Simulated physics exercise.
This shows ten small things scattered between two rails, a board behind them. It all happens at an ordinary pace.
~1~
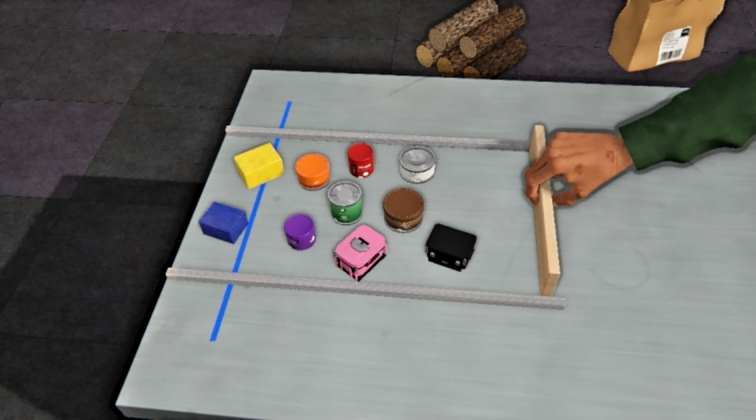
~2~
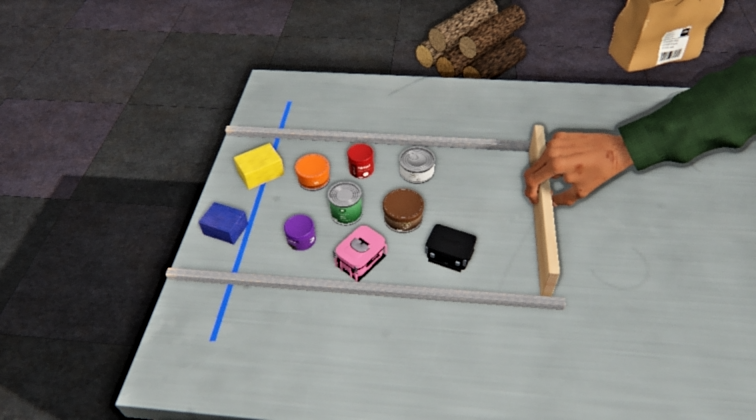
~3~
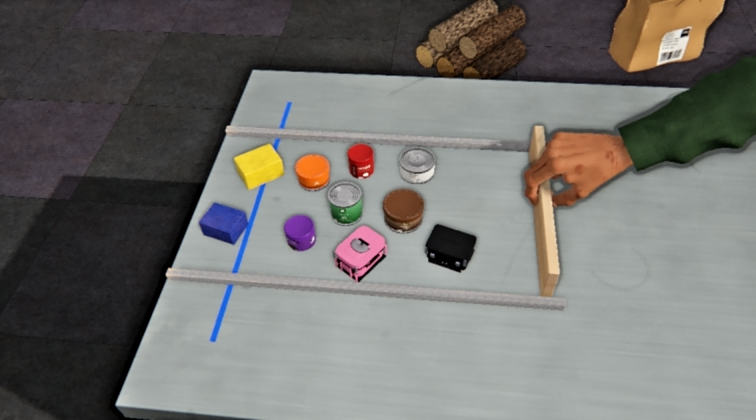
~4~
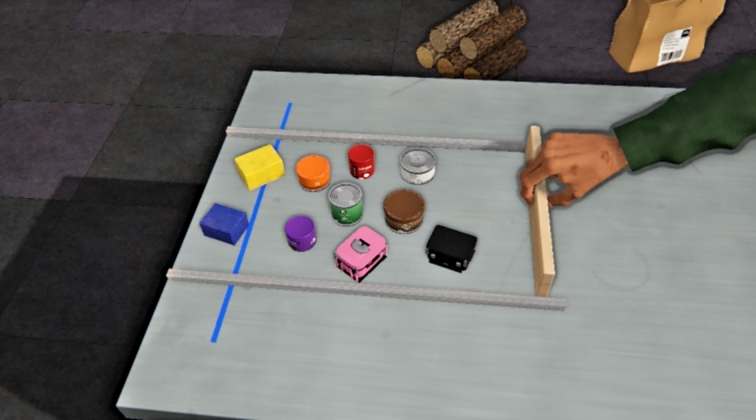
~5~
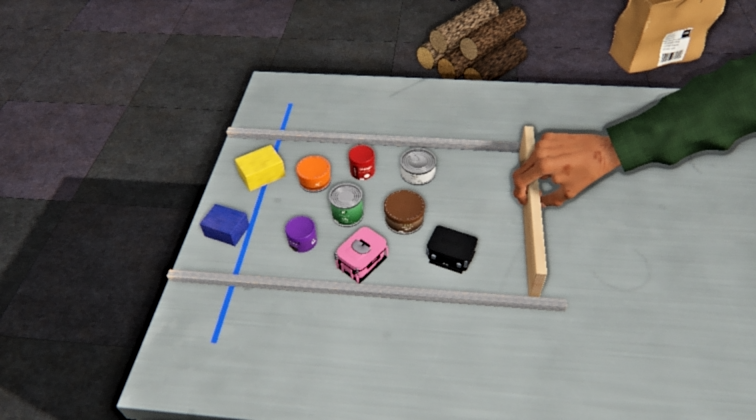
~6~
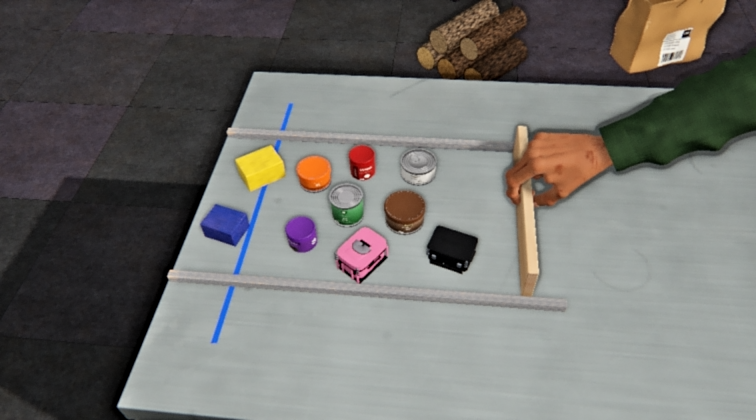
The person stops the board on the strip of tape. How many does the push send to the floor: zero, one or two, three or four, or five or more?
In the end the number that fall off is one or two.
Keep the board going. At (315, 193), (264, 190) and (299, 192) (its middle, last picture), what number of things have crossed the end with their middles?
Place by place, 0, 1 and 0.
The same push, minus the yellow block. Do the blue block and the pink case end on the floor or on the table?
The blue block tumbles off; the pink case remains up.
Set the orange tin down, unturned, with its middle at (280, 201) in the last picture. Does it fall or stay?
From there it drops off.
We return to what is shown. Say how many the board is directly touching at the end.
It touches 4.
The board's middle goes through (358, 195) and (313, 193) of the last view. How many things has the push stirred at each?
The counts are 8 and 10.
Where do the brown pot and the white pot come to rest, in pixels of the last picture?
First (236, 202), then (259, 145).
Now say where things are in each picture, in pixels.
In the first frame, blue block (224, 223); yellow block (259, 166); orange tin (313, 172); board (542, 205); tape (258, 201).
In the second frame, yellow block (259, 166); green pot (346, 204).
In the third frame, orange tin (313, 173); board (542, 205).
In the fourth frame, blue block (225, 224); brown pot (404, 212).
In the fifth frame, yellow block (260, 168); white pot (418, 167).
In the sixth frame, blue block (225, 225); yellow block (261, 168); orange tin (314, 174); board (524, 205); tape (259, 203).
Early on, none off yet; blue block at rest near (225, 225); yellow block at rest near (261, 168); orange tin at rest near (314, 174).
A while later, none off yet; blue block at rest near (225, 225); yellow block at rest near (261, 168); orange tin travelled about its own width near (294, 179).
Finally, the number that fall off is one or two; lost, blue block.
